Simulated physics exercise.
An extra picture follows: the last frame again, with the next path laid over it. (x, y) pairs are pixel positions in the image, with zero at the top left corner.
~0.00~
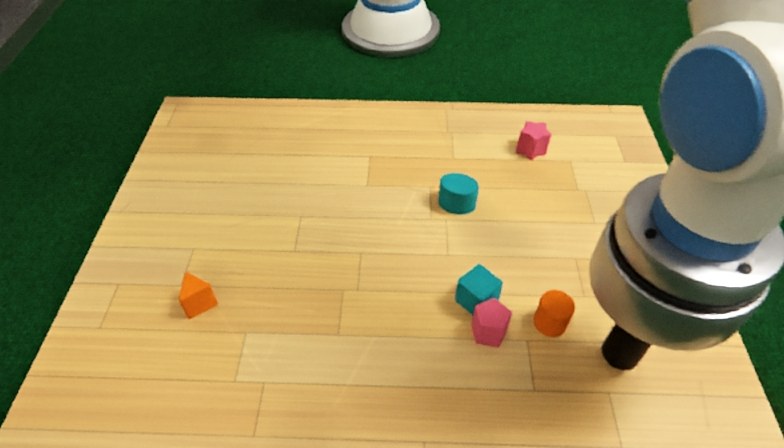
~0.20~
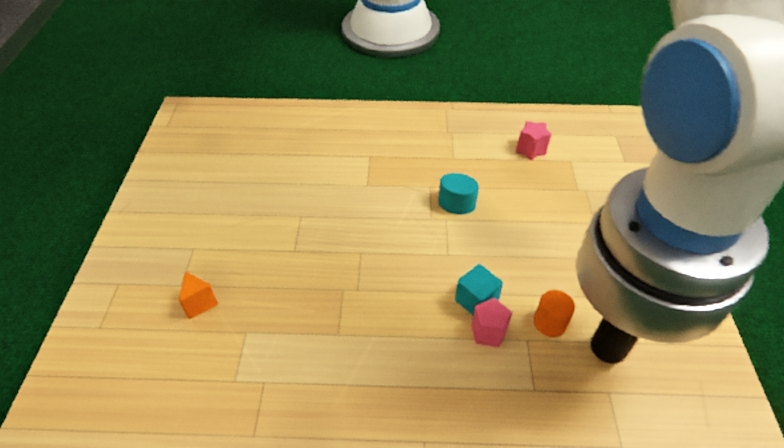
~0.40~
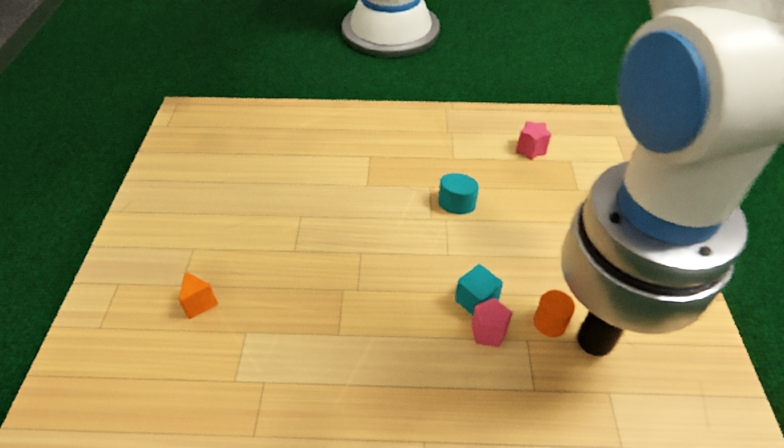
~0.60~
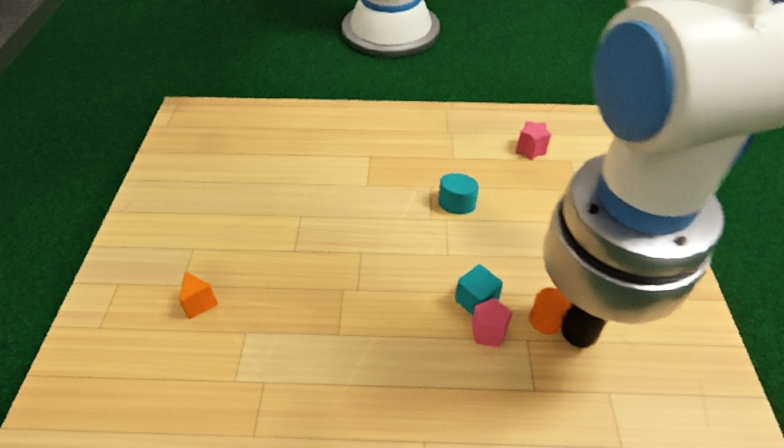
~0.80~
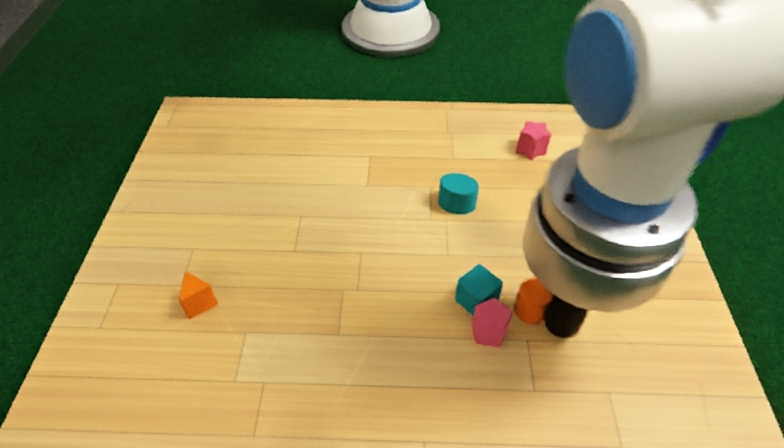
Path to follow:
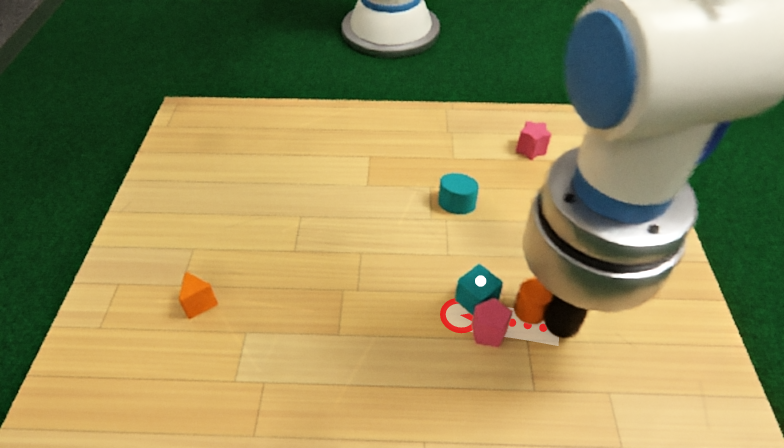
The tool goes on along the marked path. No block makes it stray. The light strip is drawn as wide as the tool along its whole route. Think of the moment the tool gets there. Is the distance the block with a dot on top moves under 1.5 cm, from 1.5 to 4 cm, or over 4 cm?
It ends 1.5 to 4 cm from its spot.
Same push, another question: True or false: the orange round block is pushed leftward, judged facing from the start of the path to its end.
That claim is false.
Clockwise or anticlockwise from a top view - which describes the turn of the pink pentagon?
Rotation: Counter-clockwise.
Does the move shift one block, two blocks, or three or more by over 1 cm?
I predict three or more.
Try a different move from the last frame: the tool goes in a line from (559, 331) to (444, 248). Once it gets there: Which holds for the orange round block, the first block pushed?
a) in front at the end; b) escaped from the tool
a.
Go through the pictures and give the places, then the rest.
Tip of the tool at (620, 354), middles of tops, turquoise four-sided block at (481, 281), pink pentagon at (493, 313), orange round block at (558, 304), in the first picture.
Tool at (609, 348), nothing pushed, in the second picture.
Tool at (595, 341), nothing pushed, in the third picture.
Tool at (580, 332), orange round block at (553, 301), in the fourth picture.
Tool at (562, 323), turquoise four-sided block at (481, 281), pink pentagon at (493, 313), orange round block at (537, 291), in the fifth picture.
The line goes from (559, 331) directly to (460, 315); the dot is on the turquoise four-sided block.
The first path, step by step. Halfway along, tool at (510, 315); turquoise four-sided block at (473, 274), turned 45° anticlockwise; pink pentagon at (480, 314); orange round block at (507, 274).
At the end, tool at (461, 308); turquoise four-sided block at (454, 264); pink pentagon at (447, 321), turned 80° anticlockwise; orange round block at (505, 274).
